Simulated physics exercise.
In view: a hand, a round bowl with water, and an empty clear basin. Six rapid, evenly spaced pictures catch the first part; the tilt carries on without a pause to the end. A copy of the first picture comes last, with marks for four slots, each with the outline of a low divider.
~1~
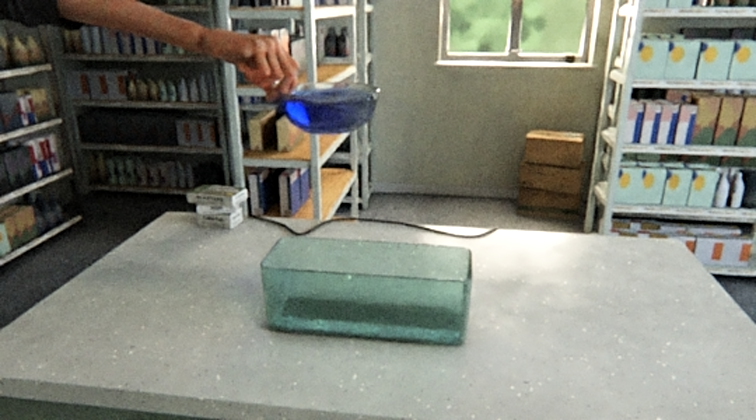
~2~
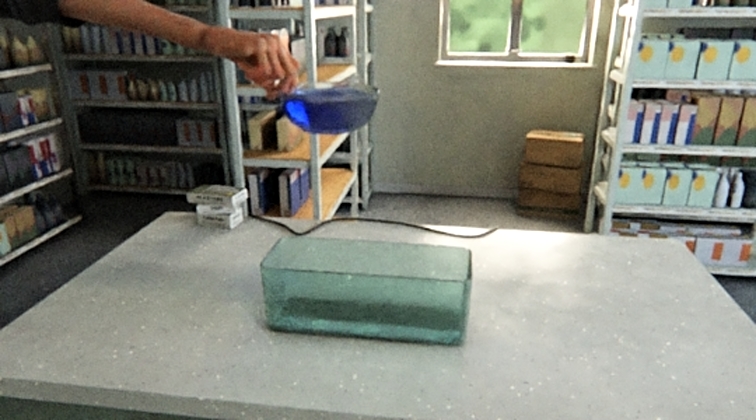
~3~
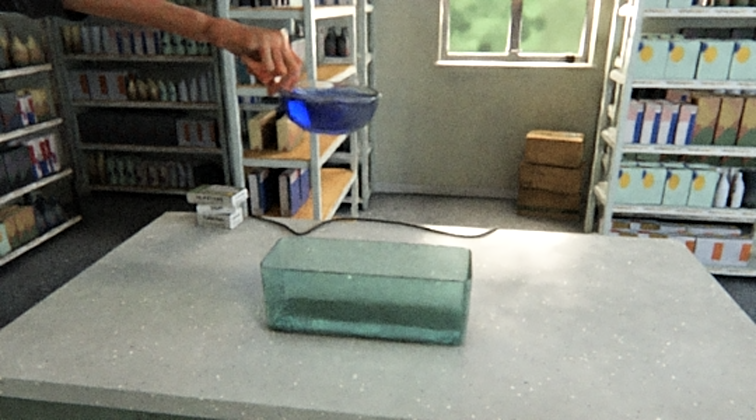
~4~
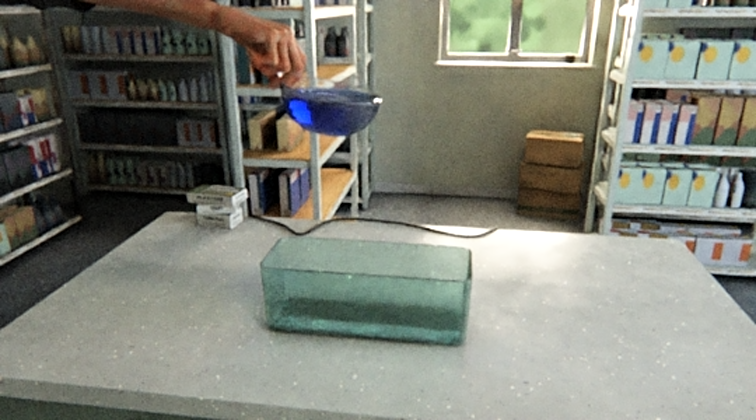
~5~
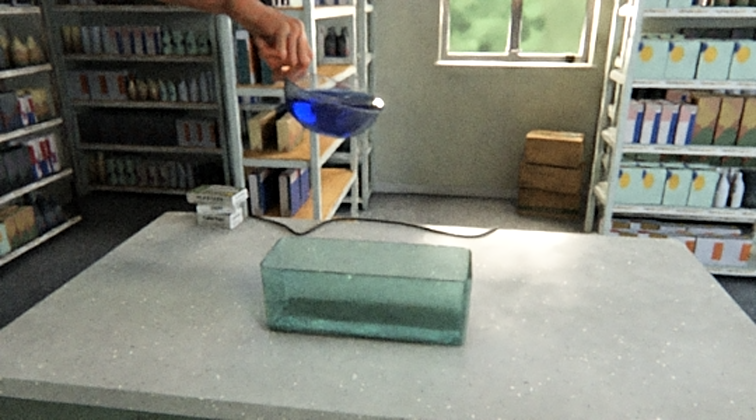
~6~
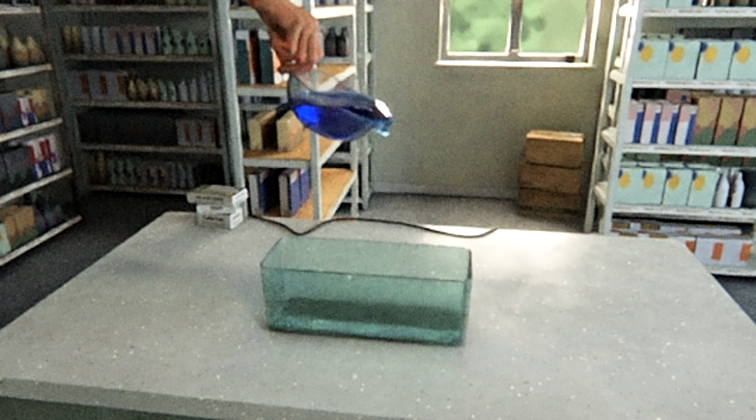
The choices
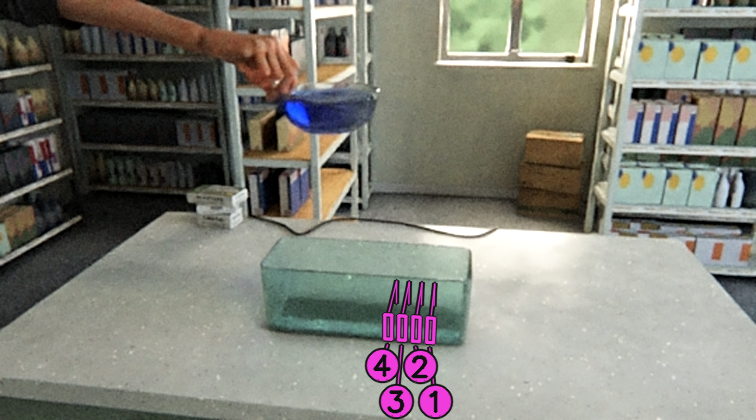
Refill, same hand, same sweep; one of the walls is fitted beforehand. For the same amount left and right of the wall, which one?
2 beats the others.
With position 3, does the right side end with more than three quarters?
No.
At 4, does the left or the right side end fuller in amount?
More ends on the right.
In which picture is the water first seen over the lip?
In picture 5.
In magenta, 1 at (429, 347); 2 at (415, 346); 3 at (401, 345); 4 at (387, 344).
With 1, about 61 % ends left of the wall and 32 % right of it; 7 % is lost outside.
With 2, about 43 % ends left of the wall and 51 % right of it; 6 % is lost outside.
With 3, about 32 % ends left of the wall and 63 % right of it; 5 % is lost outside.
With 4, about 18 % ends left of the wall and 76 % right of it; 6 % is lost outside.
